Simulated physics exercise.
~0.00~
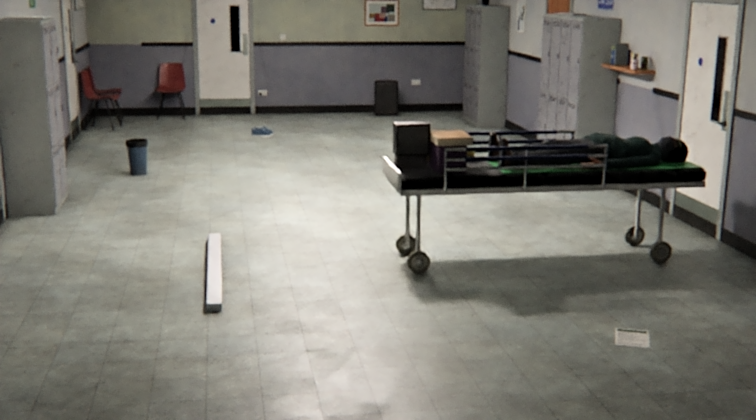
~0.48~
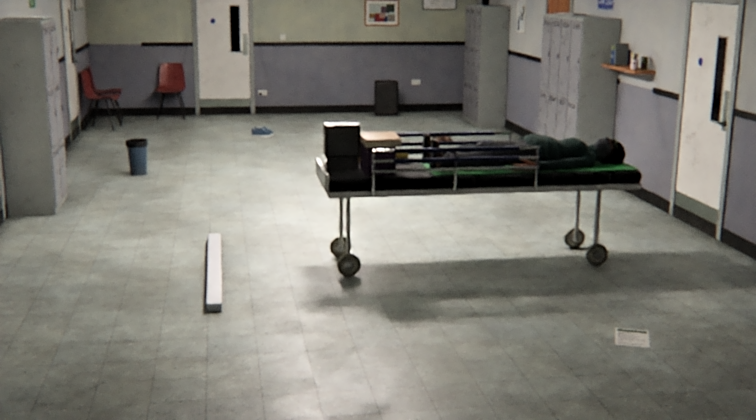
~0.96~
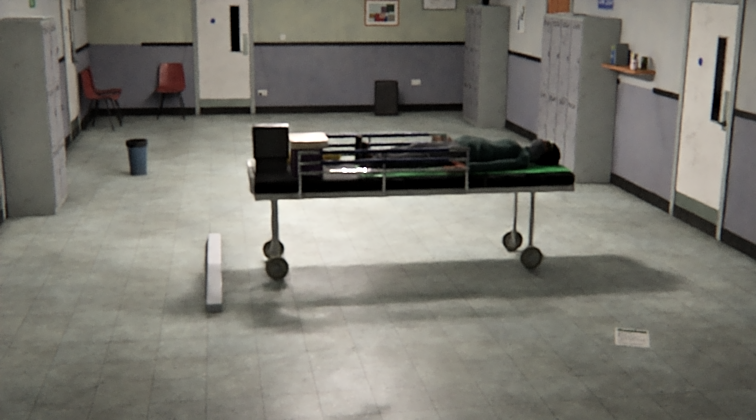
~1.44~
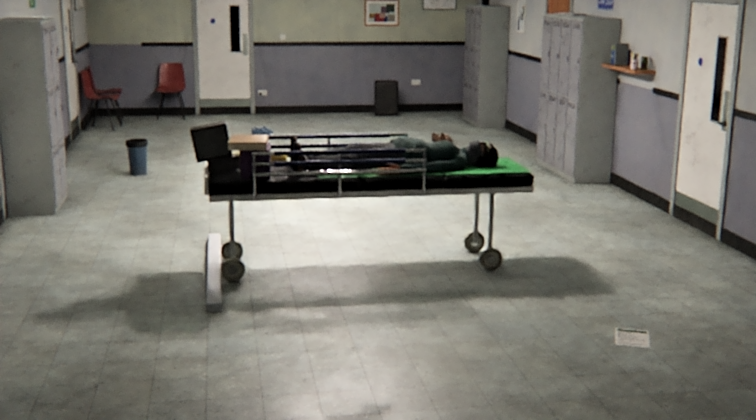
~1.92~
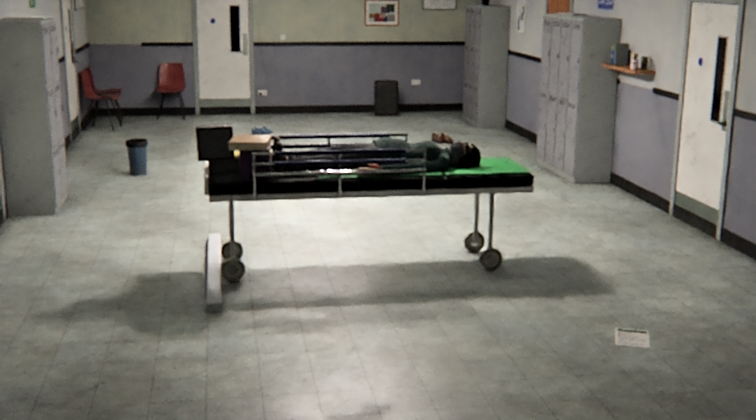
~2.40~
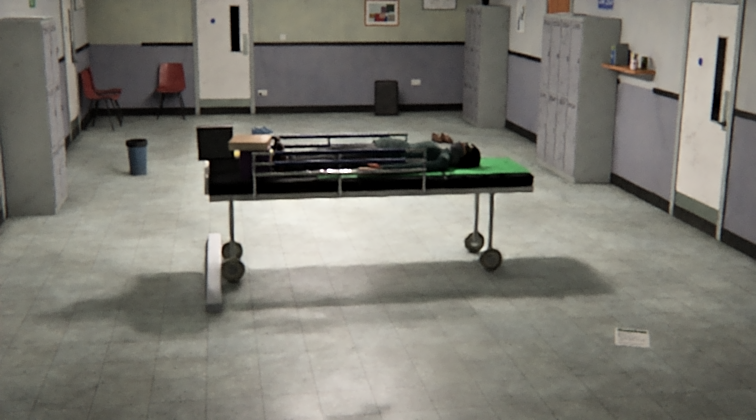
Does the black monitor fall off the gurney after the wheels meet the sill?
No, the black monitor leans as the gurney stops but ends upright, still on the left end of the gurney.
